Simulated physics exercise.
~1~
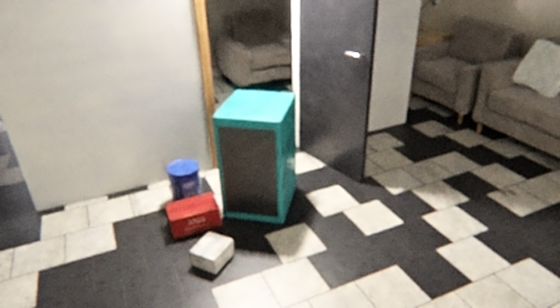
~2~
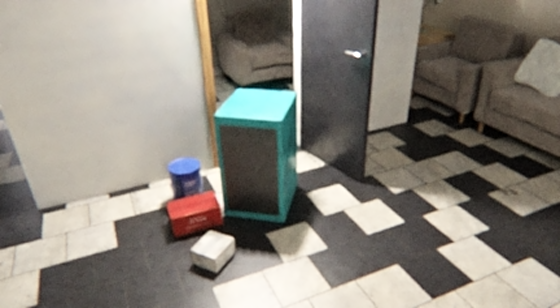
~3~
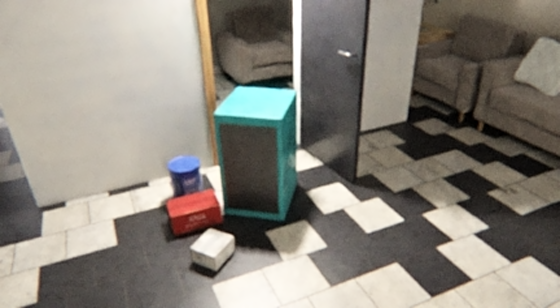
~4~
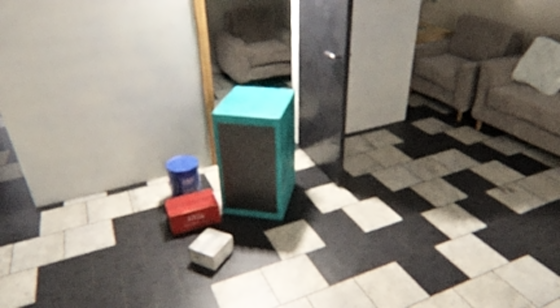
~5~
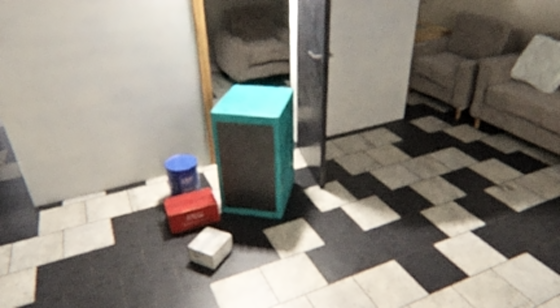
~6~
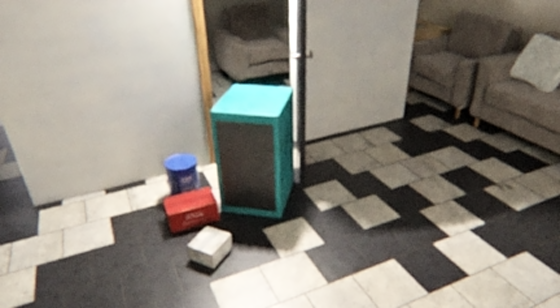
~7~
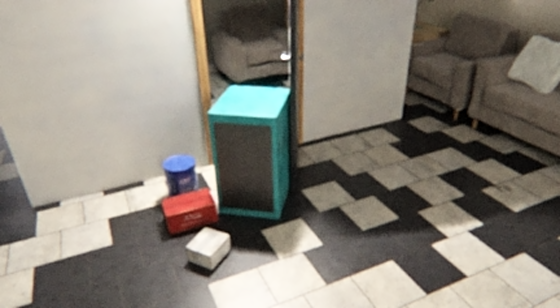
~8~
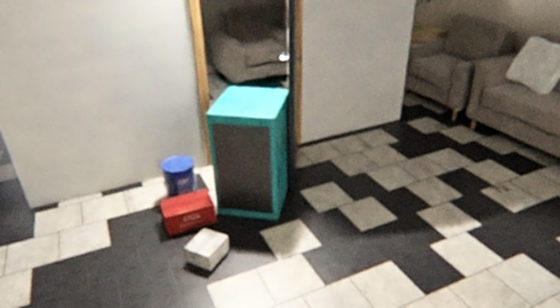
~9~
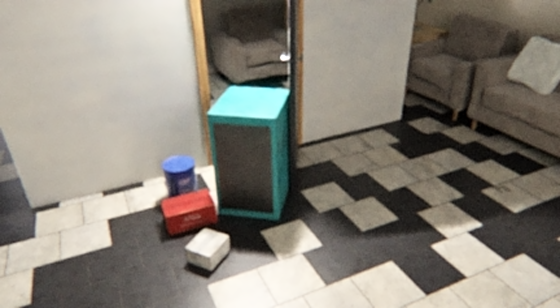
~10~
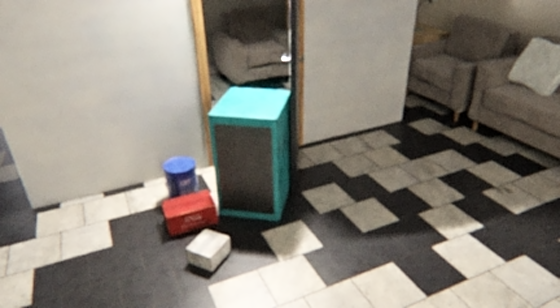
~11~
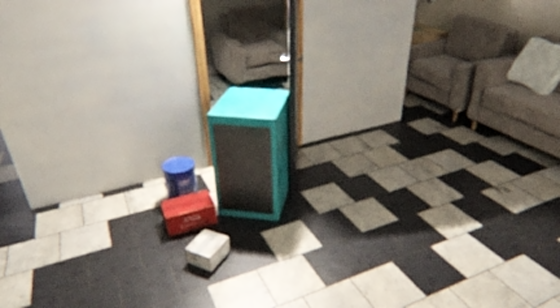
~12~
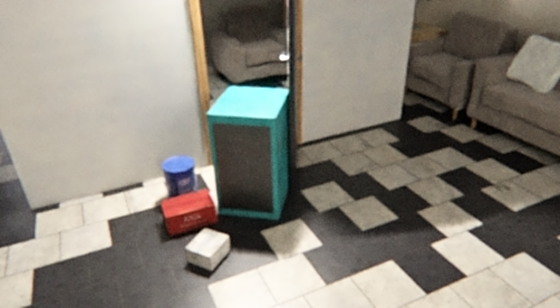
A dark door with a pale handle swings in a room with a black and white tiled floor, seen from above by a slightly swaying camera. A tall turquoise cabinet with a dark front stands before the wood-framed doorway, with a blue pail, a red box and a small white parcel to its left and grey sofas at upper right. The door, at first wide open to the right of the cabinet, turns leftward, narrowing until it looks edge-on. It then halts by the cabinet, still partly open, and everything else stays put.
